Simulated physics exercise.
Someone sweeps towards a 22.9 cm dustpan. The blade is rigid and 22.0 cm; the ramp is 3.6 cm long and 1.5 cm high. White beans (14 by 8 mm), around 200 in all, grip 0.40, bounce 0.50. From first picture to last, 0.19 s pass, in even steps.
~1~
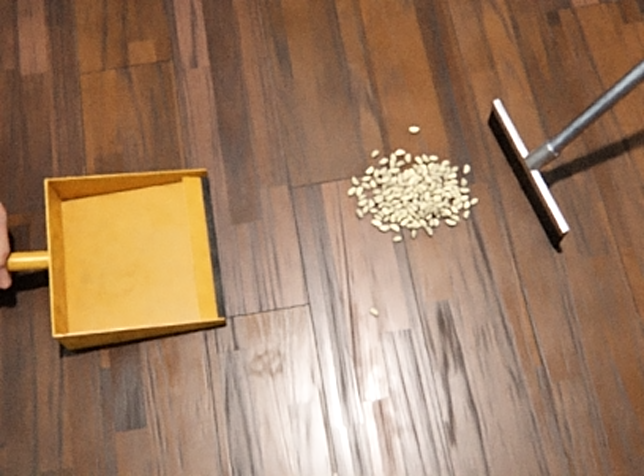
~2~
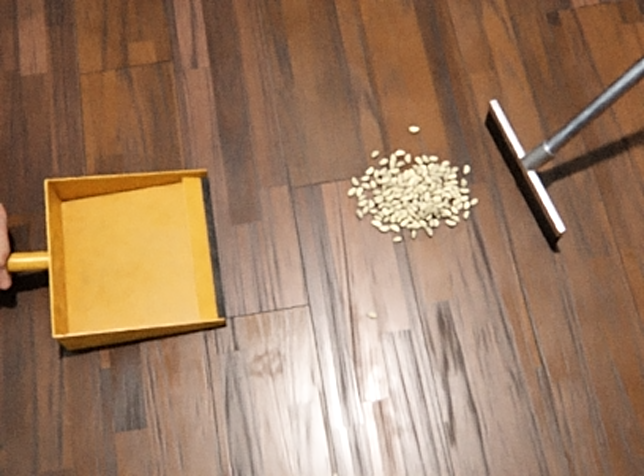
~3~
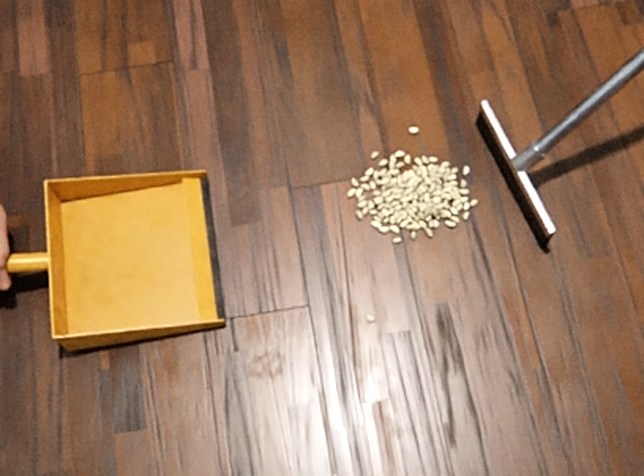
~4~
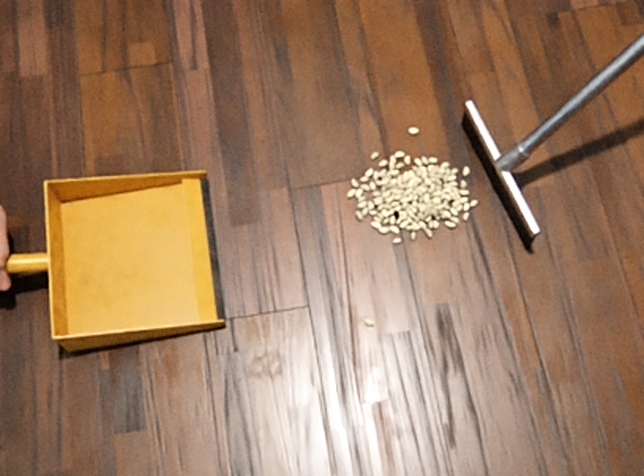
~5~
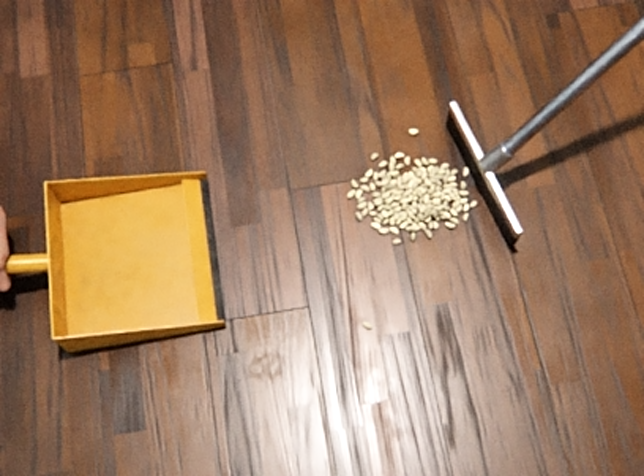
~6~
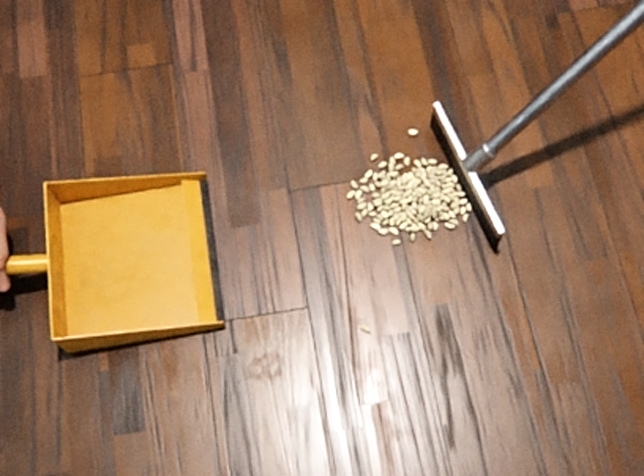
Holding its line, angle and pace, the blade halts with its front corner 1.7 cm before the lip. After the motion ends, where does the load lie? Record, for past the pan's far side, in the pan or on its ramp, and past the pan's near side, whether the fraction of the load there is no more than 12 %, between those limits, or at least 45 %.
Far side: Between the limits; pan: No more than 12 %; near side: No more than 12 %.
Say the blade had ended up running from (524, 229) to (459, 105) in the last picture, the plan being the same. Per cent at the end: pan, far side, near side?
Pan: 0, far side: 25, near side: 0.
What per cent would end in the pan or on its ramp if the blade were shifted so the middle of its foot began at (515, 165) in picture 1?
Estimate: Near 0 %.
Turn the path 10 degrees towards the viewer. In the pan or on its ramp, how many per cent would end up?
In that case around 20 per cent.
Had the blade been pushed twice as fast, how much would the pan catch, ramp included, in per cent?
It would be around 30 per cent.
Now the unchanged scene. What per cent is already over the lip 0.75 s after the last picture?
About 5 percent.
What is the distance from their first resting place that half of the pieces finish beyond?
Near 28 cm.
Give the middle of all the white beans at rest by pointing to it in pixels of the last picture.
Approximately (226, 226) in the last view.
Then, 0.27 s after the last picture, middle of the blade 21 cm from the lip; 0 % over the lip, far side 5 %, near side 0 %.
Then, 0.45 s after the last picture, middle of the blade 10 cm from the lip; 0 % over the lip, far side 15 %, near side 0 %.
Then, 0.75 s after the last picture, middle of the blade 4 cm from the lip; 5 % over the lip, far side 15 %, near side 5 %.
In the end, far side 15 %, pan 5 %, near side 5 %, in front of the lip or behind the blade 75 %.
